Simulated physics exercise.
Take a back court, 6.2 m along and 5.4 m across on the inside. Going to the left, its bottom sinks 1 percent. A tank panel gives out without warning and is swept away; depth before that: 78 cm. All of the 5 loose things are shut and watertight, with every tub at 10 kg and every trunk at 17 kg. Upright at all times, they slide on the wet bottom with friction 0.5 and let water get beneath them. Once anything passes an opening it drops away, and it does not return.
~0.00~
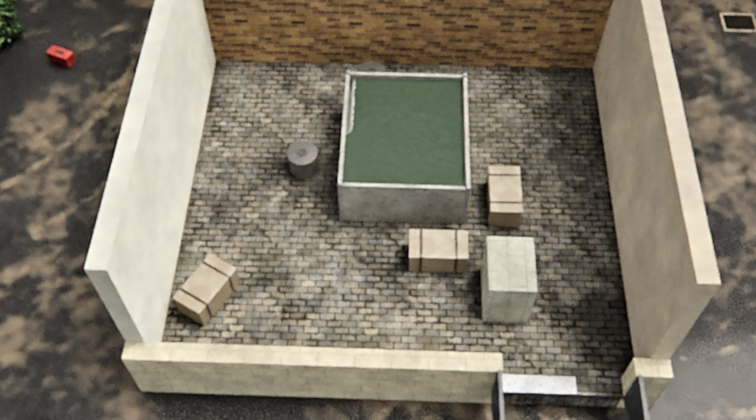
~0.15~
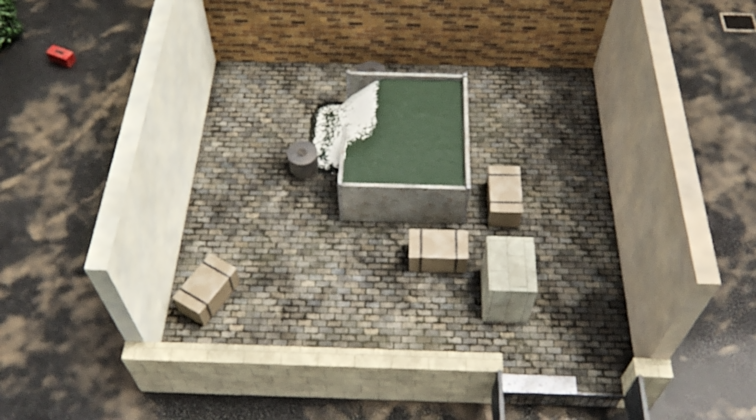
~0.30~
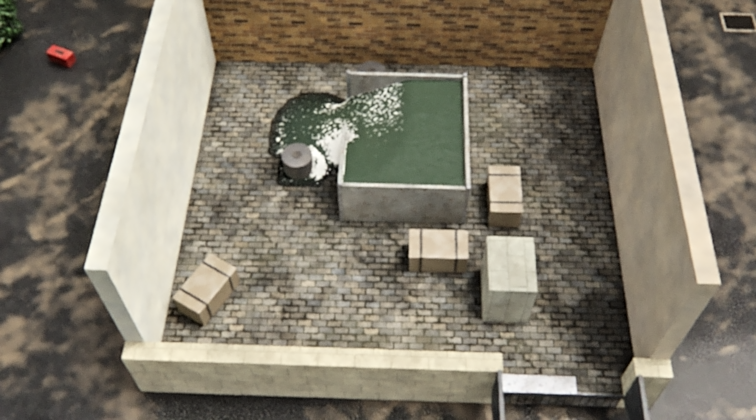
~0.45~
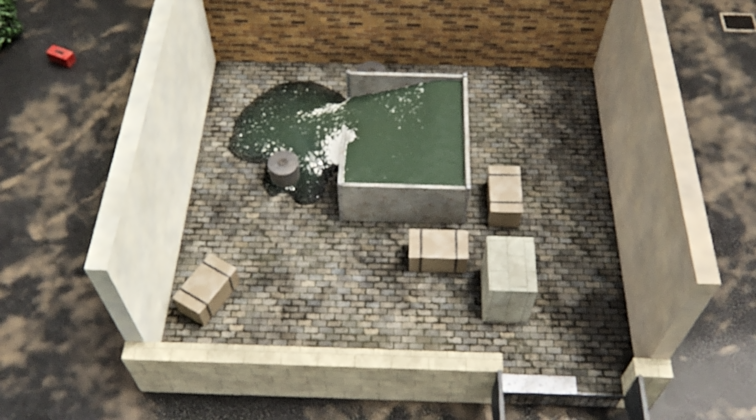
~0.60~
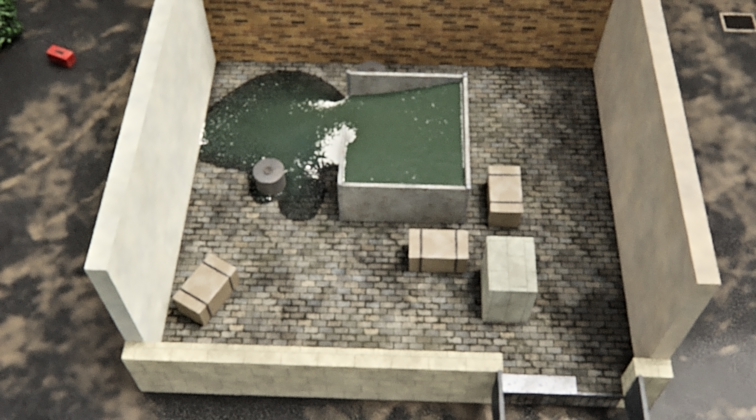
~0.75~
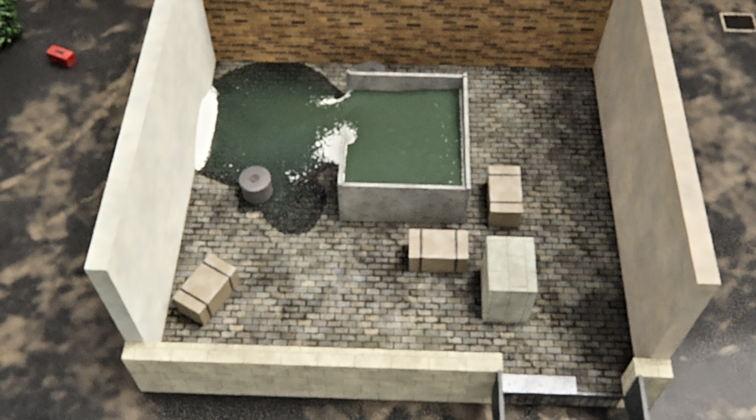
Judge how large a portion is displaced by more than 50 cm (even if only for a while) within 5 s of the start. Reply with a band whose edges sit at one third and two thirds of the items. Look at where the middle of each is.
Band: One third to two thirds.
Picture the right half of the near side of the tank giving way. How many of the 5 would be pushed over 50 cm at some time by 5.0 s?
The answer would then be 2.
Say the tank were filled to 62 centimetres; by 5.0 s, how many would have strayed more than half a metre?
Under that setup the answer is 3.
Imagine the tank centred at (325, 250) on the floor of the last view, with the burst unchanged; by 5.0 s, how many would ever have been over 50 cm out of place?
Then 2 of them would.
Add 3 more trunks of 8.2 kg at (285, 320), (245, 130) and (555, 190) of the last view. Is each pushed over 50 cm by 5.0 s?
Beyond it, beyond it, within it.
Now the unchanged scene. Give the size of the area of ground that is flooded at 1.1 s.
Somewhere about 9.5 m2, give or take.
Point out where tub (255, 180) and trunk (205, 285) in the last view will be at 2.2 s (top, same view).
I'd say close to (255, 237) and close to (223, 300).
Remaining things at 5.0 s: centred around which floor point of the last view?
Mean position approx. (462, 226).
After 1.1 s 1 of 5 are over 50 cm from their spots; 0 afloat.
After 2.2 s 1 of 5 are over 50 cm from their spots; 0 afloat.
After 3.5 s 3 of 5 are over 50 cm from their spots; 0 afloat.
After 5.0 s 3 of 5 are over 50 cm from their spots, and 3 have been at some point; 1 afloat.
